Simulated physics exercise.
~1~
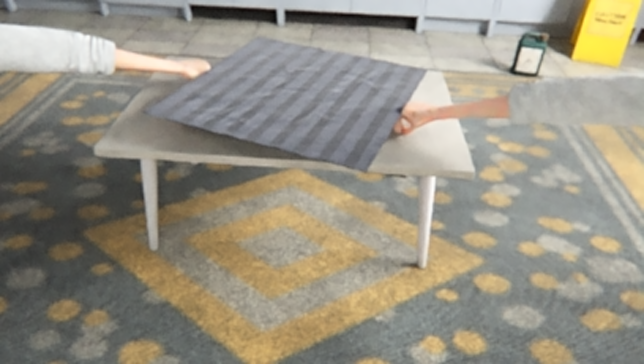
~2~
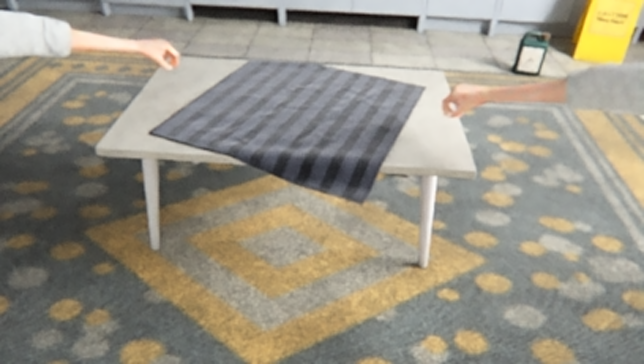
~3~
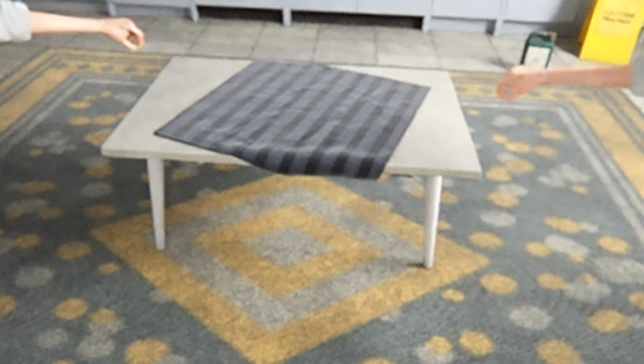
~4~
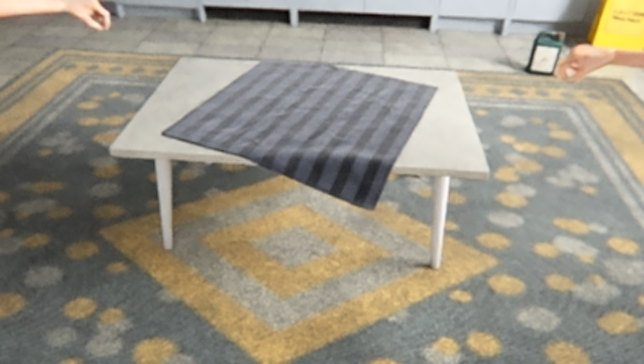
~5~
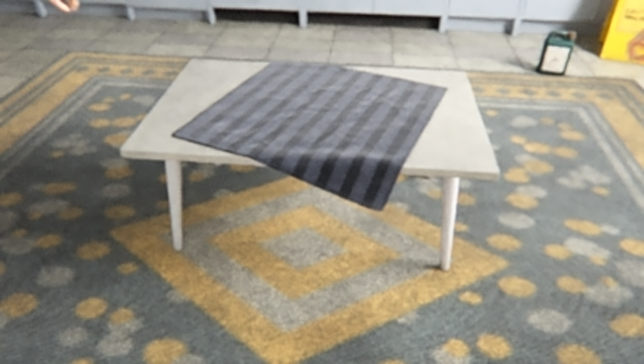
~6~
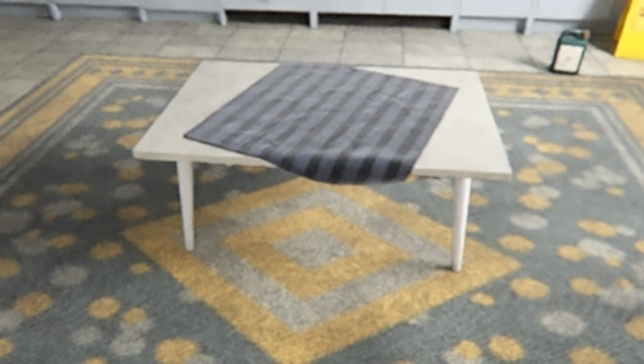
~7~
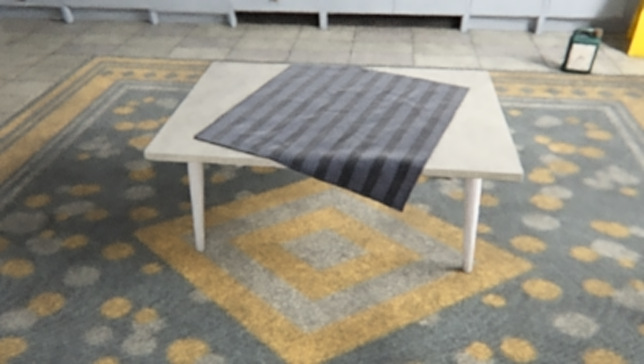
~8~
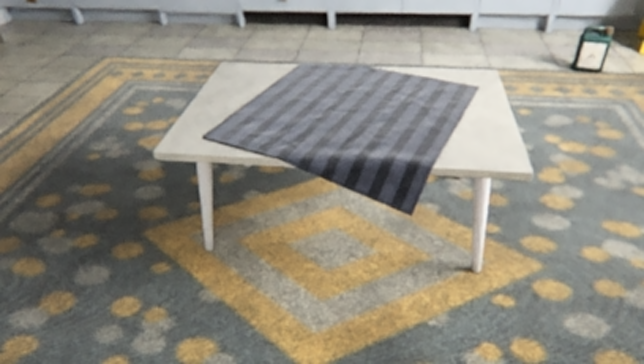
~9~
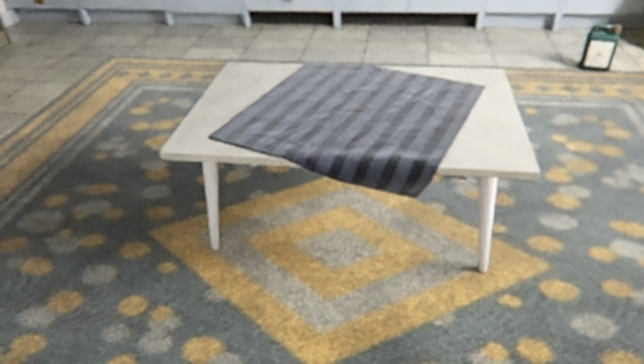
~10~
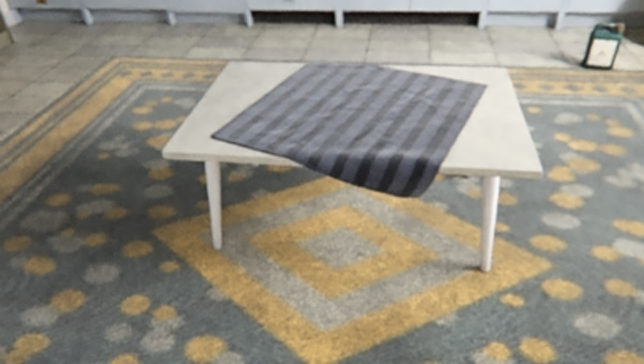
A dark striped cloth was held level over a low, pale table by two hands, which let go and drew away to either side. It settled with one corner drooping over the near edge and stayed on the table.
